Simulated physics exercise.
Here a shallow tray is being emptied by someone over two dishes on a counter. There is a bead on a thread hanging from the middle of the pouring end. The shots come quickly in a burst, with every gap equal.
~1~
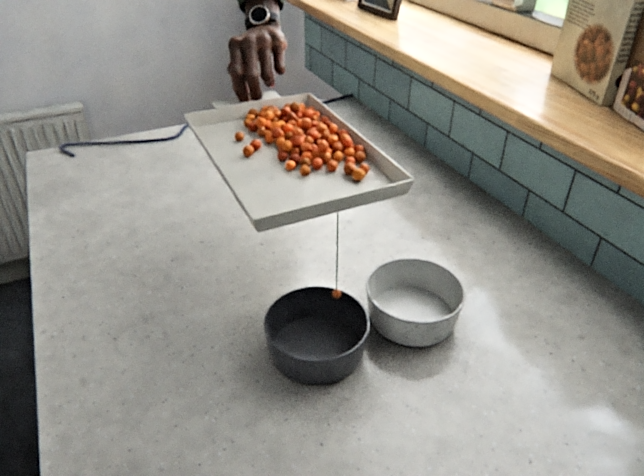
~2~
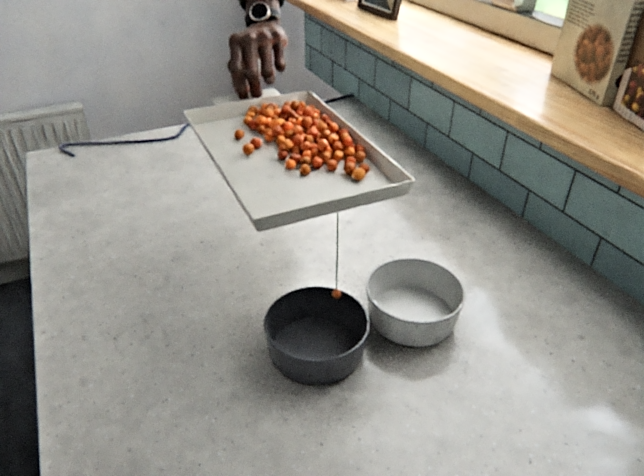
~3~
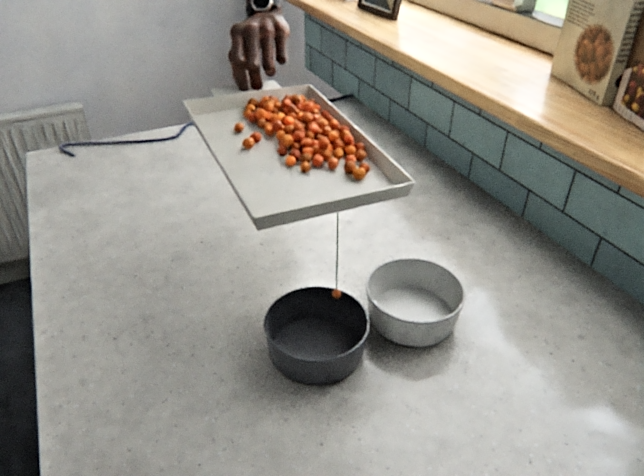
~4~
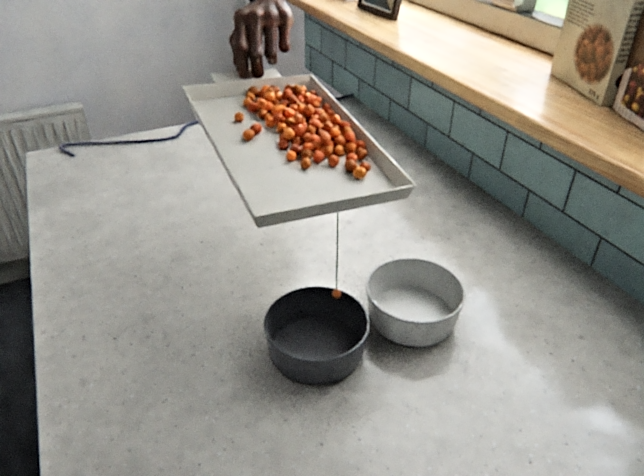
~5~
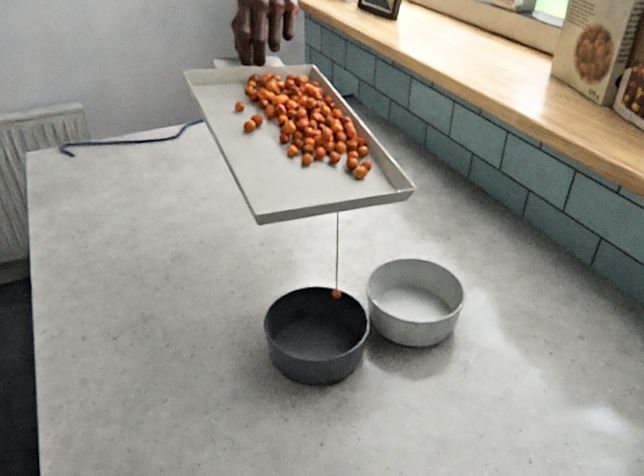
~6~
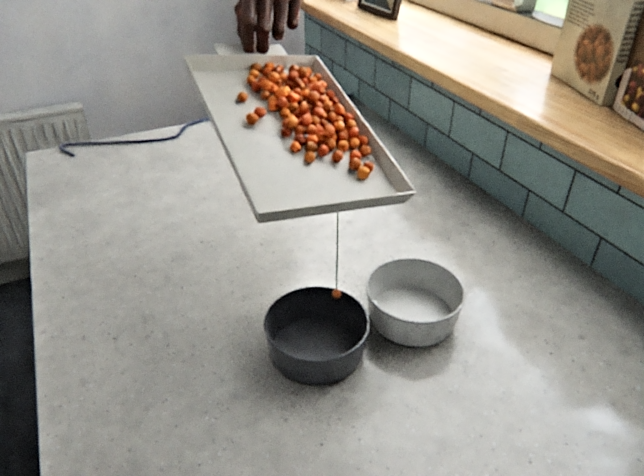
A shallow tray of orange-brown coated peanuts tilting gradually above two dishes on a counter as a hand raises its far end.
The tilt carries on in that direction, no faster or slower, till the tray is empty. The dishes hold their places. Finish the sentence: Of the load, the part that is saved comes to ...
More than half of it.
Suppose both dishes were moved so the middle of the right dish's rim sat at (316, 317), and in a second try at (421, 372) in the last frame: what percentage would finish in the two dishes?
It would be near 0 per cent first and near 0 per cent second.
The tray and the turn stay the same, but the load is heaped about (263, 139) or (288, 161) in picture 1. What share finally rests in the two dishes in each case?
Shares: 80 % for the first, 80 % for the second.
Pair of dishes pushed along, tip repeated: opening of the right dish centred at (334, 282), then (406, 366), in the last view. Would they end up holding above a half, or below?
Together the dishes get less than a half first, then less than a half.
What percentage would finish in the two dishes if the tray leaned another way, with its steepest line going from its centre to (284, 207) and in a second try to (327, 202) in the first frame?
I'd put it at some 40 % and then some 40 %.
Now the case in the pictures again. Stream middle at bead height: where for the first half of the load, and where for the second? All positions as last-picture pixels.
I'd say around (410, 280) at first, then around (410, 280).
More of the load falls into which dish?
The fuller one is the one on the right.
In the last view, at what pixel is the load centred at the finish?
Around (413, 315).
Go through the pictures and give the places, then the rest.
Corners of the pouring end near (257, 216) and (409, 178), level; middle of the load near (301, 134), coated peanuts; left dish near (340, 369); right dish near (442, 331); bead on its thread near (337, 294), in the first picture.
Corners of the pouring end near (257, 215) and (409, 179), level; middle of the load near (301, 132), in the second picture.
Corners of the pouring end near (257, 214) and (409, 180), tipped barely, lowest at the right corner; middle of the load near (301, 127), in the third picture.
Corners of the pouring end near (259, 212) and (410, 183), tipped a little, lowest at the right corner; middle of the load near (302, 120), in the fourth picture.
Corners of the pouring end near (260, 210) and (410, 186), tipped a little, lowest at the right corner; middle of the load near (303, 113), in the fifth picture.
Corners of the pouring end near (262, 208) and (411, 189), tipped clearly, lowest at the right corner; middle of the load near (305, 106); left dish near (340, 369); right dish near (442, 331), in the sixth picture.
Shortly afterwards, tray tipped steeply; all but a few on the tray; only a few in the right dish; only a few outside both; only a few in the air.
Next, tray tipped past a quarter turn; near two thirds on the tray; a little in the right dish; a little outside both; a little in the air.
Some moments later, tray tipped past a quarter turn; only a few in the left dish; the bulk in the right dish; near a quarter outside both.
In the end, tray tipped past a quarter turn; only a few in the left dish; the bulk in the right dish; near a quarter outside both.
